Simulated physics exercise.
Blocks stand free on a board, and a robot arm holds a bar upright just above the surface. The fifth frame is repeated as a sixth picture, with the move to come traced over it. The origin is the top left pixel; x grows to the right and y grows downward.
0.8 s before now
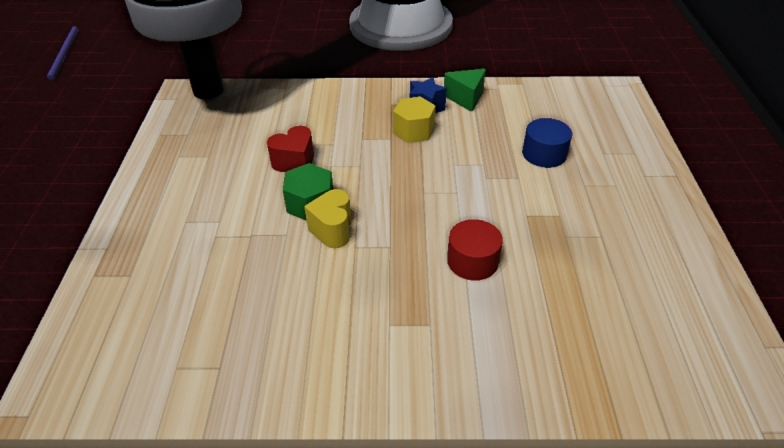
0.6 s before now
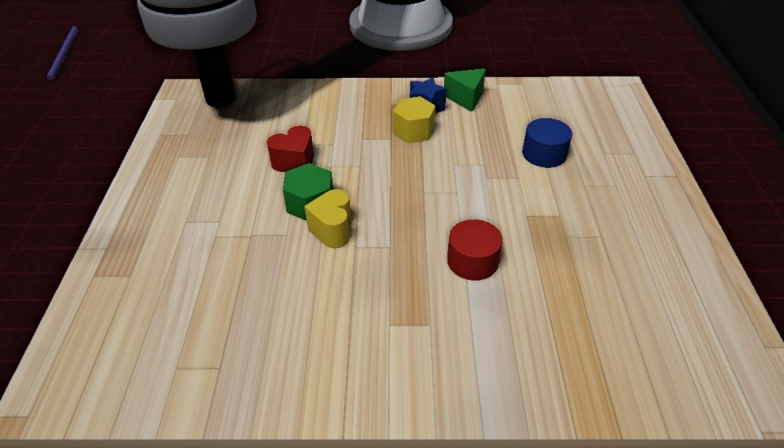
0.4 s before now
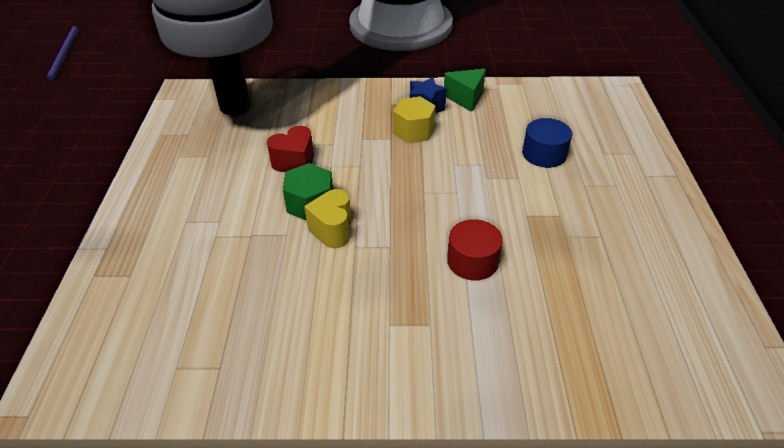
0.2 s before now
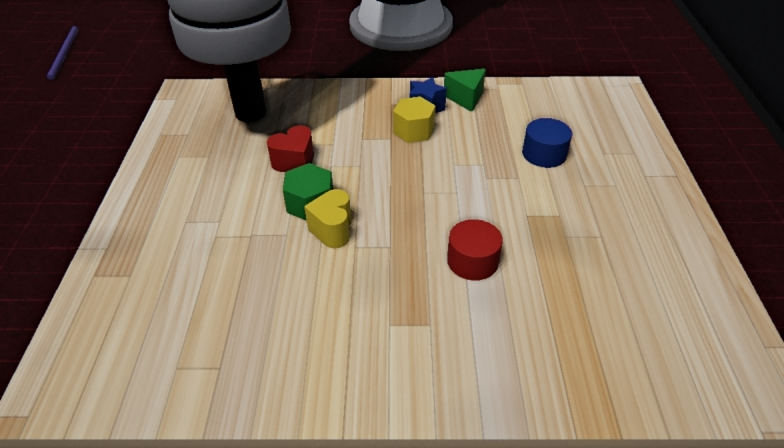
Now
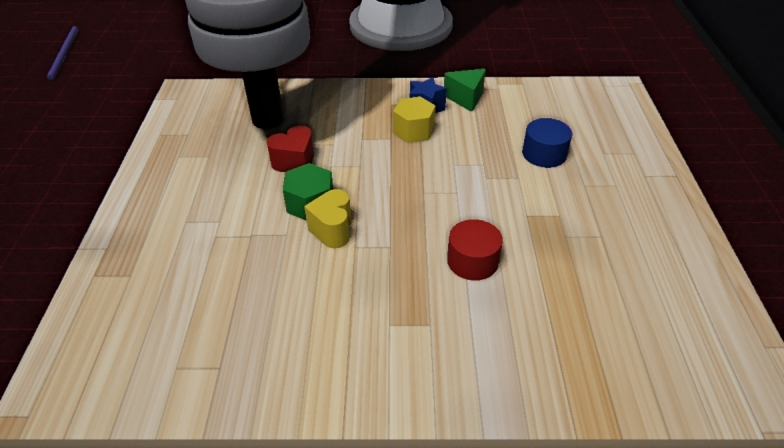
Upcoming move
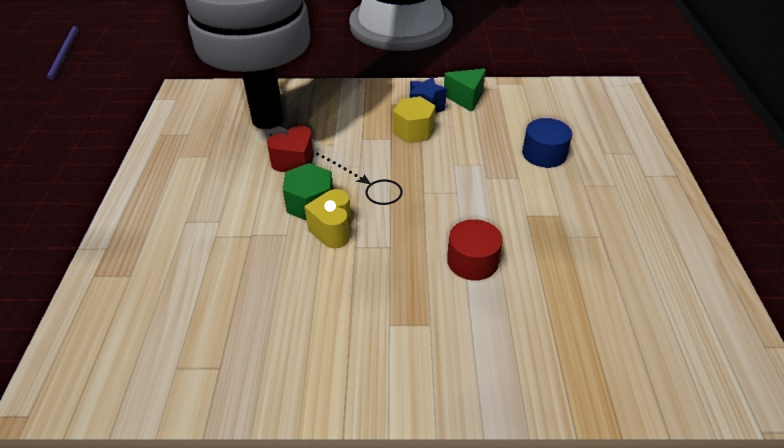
A robot arm holding a dark upright bar slid a short way right and toward the viewer, nearing the red heart at the upper left, while the colourful blocks on the wooden board stayed still.
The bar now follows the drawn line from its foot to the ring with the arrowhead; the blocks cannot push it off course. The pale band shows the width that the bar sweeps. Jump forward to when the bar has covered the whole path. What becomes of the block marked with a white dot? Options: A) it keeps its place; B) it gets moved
Answer: A.
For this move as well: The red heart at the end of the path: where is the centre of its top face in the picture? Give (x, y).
Close to (307, 154).
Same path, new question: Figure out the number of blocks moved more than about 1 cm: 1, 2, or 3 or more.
Most likely one.
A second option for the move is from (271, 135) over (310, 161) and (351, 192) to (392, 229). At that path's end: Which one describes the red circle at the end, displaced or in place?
At the end, its place is the same.
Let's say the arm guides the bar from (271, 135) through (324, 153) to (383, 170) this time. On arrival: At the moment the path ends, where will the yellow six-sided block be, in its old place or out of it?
Stays where it is.
Drawn move, from (271, 135) through (309, 150) and (346, 170) to (384, 192); the dot is on the yellow heart.
On the path given first. One third of the way, bar at (307, 135); red heart at (300, 146), turned 40° clockwise.
Two thirds of the way, bar at (345, 155); red heart at (307, 154), turned 90° clockwise; green six-sided block at (306, 182).
At the end, bar at (384, 177); red heart at (307, 154), turned 90° clockwise; green six-sided block at (306, 182); yellow heart still.
